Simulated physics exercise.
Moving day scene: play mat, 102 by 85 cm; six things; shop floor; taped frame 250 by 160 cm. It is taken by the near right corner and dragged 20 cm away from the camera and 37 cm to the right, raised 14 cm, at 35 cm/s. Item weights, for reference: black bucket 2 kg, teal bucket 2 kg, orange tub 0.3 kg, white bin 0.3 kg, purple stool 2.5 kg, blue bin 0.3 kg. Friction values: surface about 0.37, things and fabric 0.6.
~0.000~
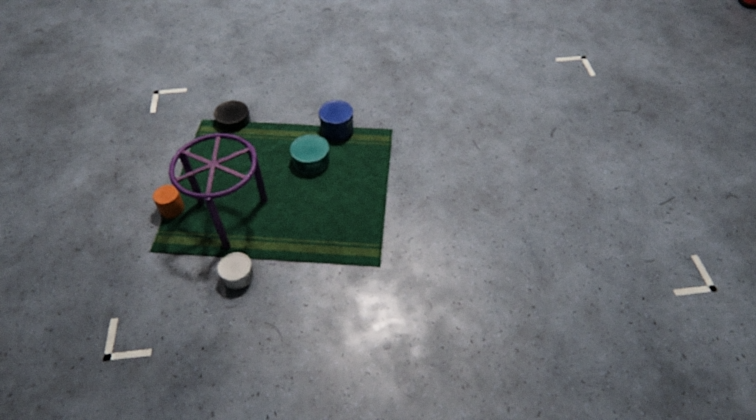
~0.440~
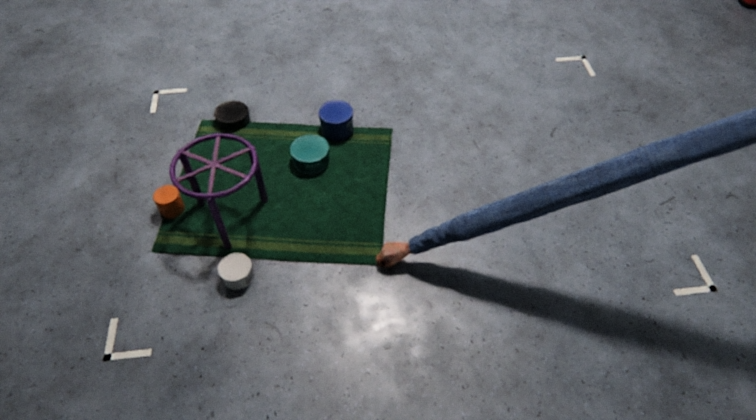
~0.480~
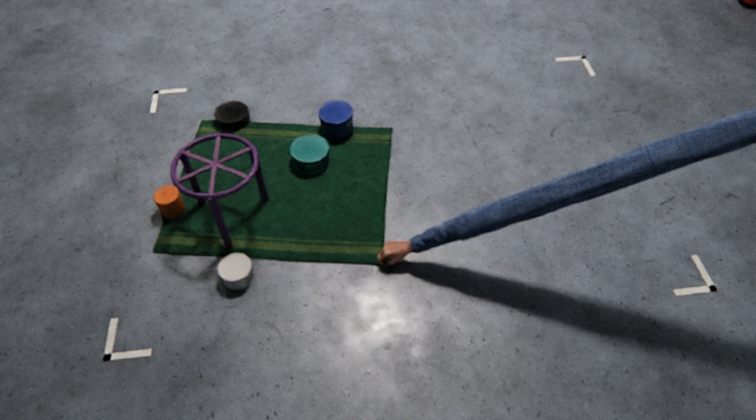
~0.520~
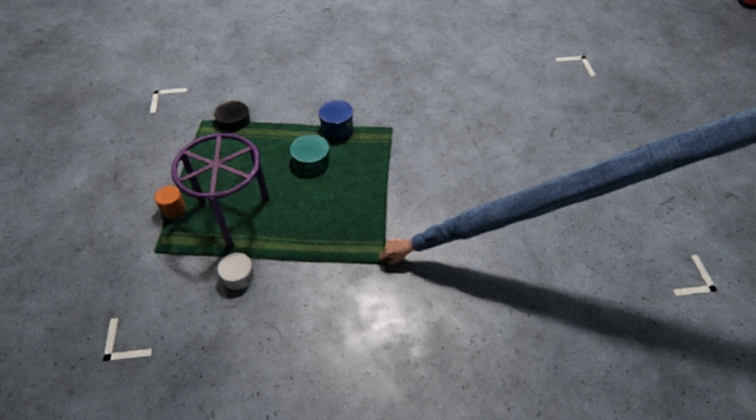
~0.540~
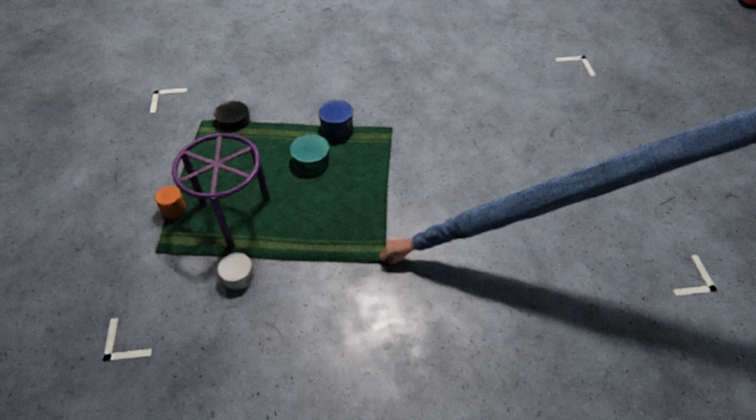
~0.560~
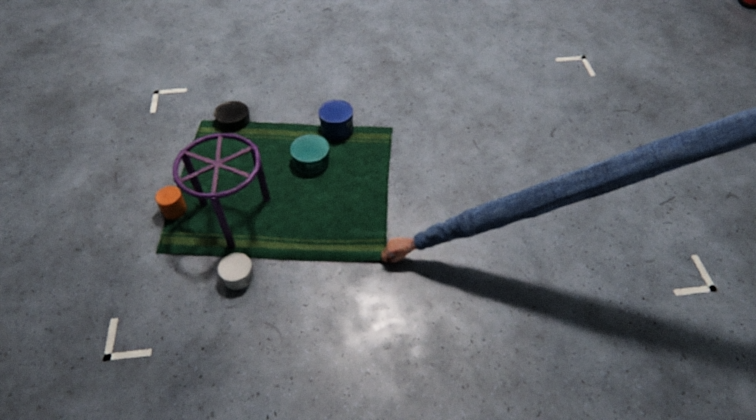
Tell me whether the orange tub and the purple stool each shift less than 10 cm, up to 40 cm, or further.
Orange tub: Up to the upper mark; purple stool: Up to the upper mark.
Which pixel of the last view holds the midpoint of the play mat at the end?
It sits near (319, 181) in pixels.
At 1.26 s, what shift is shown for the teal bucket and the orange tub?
Shifts - teal bucket: Around 4 cm; orange tub: Around 15 cm.
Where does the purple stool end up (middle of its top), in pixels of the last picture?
The top finishes roughly at pixel (283, 159) of the last view.
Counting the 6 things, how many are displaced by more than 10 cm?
That makes 3.
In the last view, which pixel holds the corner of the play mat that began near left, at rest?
Look around (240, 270) in the last picture - that's where it comes to rest.
By 0.9 s, middle of the play mat at (289, 186); orange tub 9 cm off its start, purple stool 8 cm off its start.
By 1.3 s, middle of the play mat at (298, 185); orange tub 17 cm off its start, purple stool 16 cm off its start, teal bucket 5 cm off its start.
By 1.6 s, middle of the play mat at (312, 183); orange tub 28 cm off its start at (220, 210), purple stool 25 cm off its start at (274, 159), teal bucket 9 cm off its start at (327, 142).
By 2.0 s, middle of the play mat at (318, 181); orange tub 32 cm off its start, purple stool 29 cm off its start, teal bucket 12 cm off its start.
By 2.6 s, middle of the play mat at (319, 181); orange tub 32 cm off its start at (228, 212), purple stool 29 cm off its start at (283, 159), teal bucket 12 cm off its start at (333, 140), blue bin 9 cm off its start at (343, 101).
